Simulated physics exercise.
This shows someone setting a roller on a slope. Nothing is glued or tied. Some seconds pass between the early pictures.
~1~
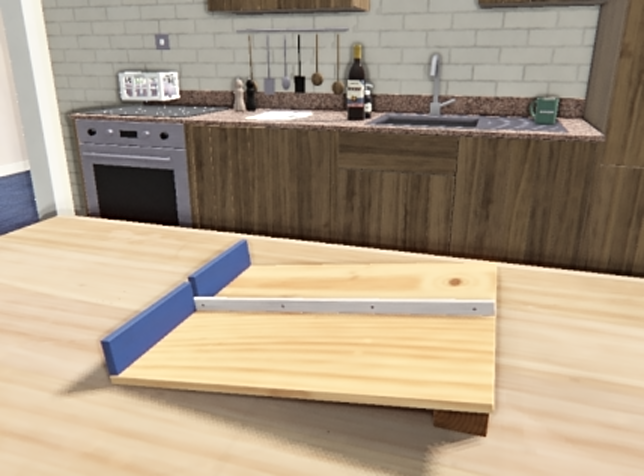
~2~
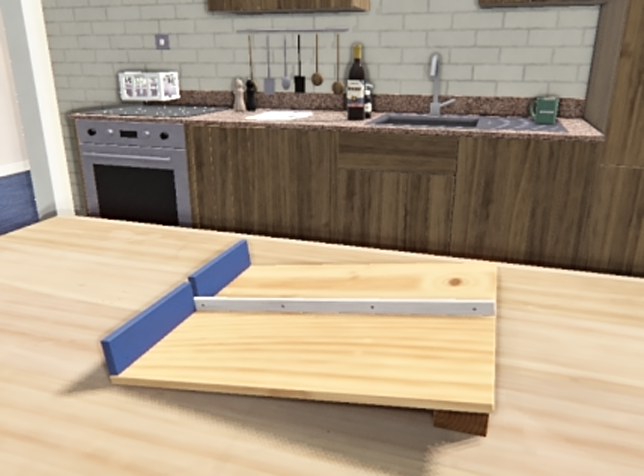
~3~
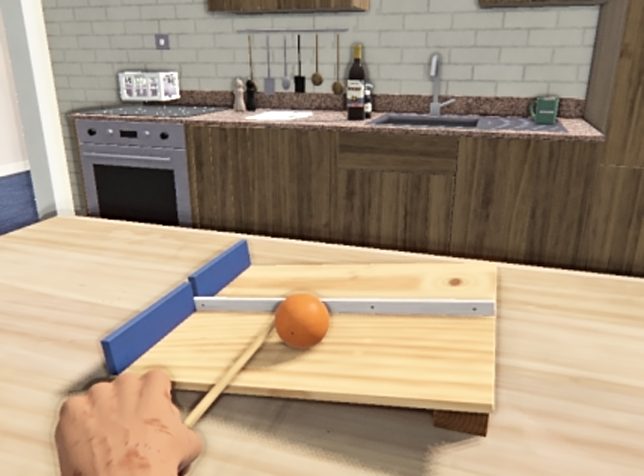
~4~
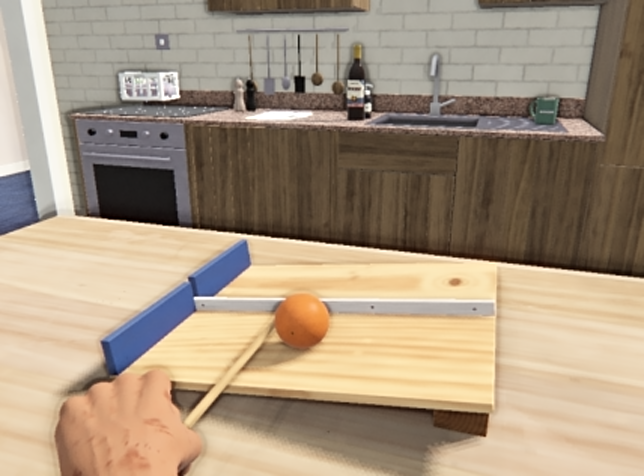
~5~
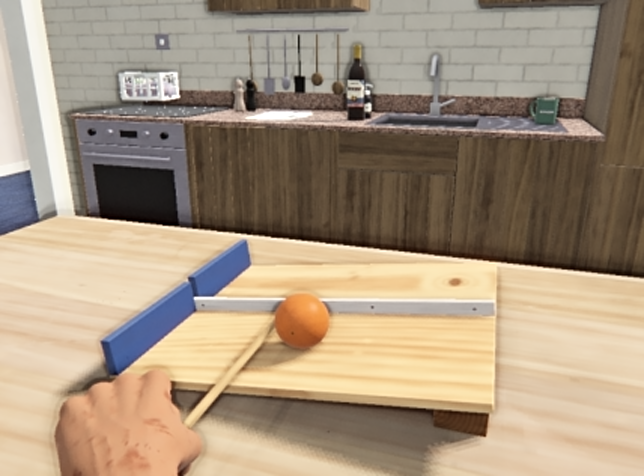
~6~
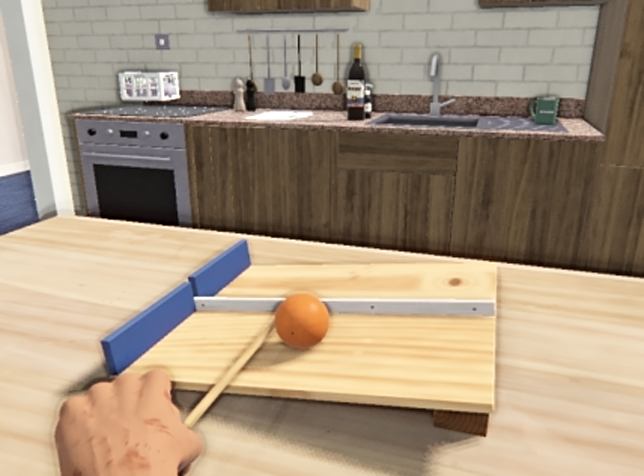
A pale wooden board, propped on a small dark block at its right end, lies on a light wooden table in a kitchen, seen from slightly above. It has blue strips along its left edge and a whitish rail across it, with an oven, sink and brown cupboards behind. At first nothing moves, then an orange appears beside the rail, held back by a hand's thin stick, all motionless under a still camera.
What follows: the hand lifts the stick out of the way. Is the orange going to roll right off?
As it turns out, the orange stops on the board.
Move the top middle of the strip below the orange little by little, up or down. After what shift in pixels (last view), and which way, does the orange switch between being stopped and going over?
A shift of 24 pixels, going down.
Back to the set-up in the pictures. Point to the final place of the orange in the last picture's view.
Near (178, 319).
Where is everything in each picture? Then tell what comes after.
The first frame shows board (326, 299).
The second frame shows board (326, 299).
The third frame shows held back by the stick; orange (302, 320); board (326, 299).
The fourth frame shows held back by the stick; orange (302, 320); board (326, 299).
The fifth frame shows held back by the stick; orange (302, 320); board (326, 299).
The sixth frame shows held back by the stick; orange (302, 320); board (326, 299).
Then, 0.38 s past the last view, orange rolling on the board near (264, 321).
Finally, the orange gets caught, near (178, 319).
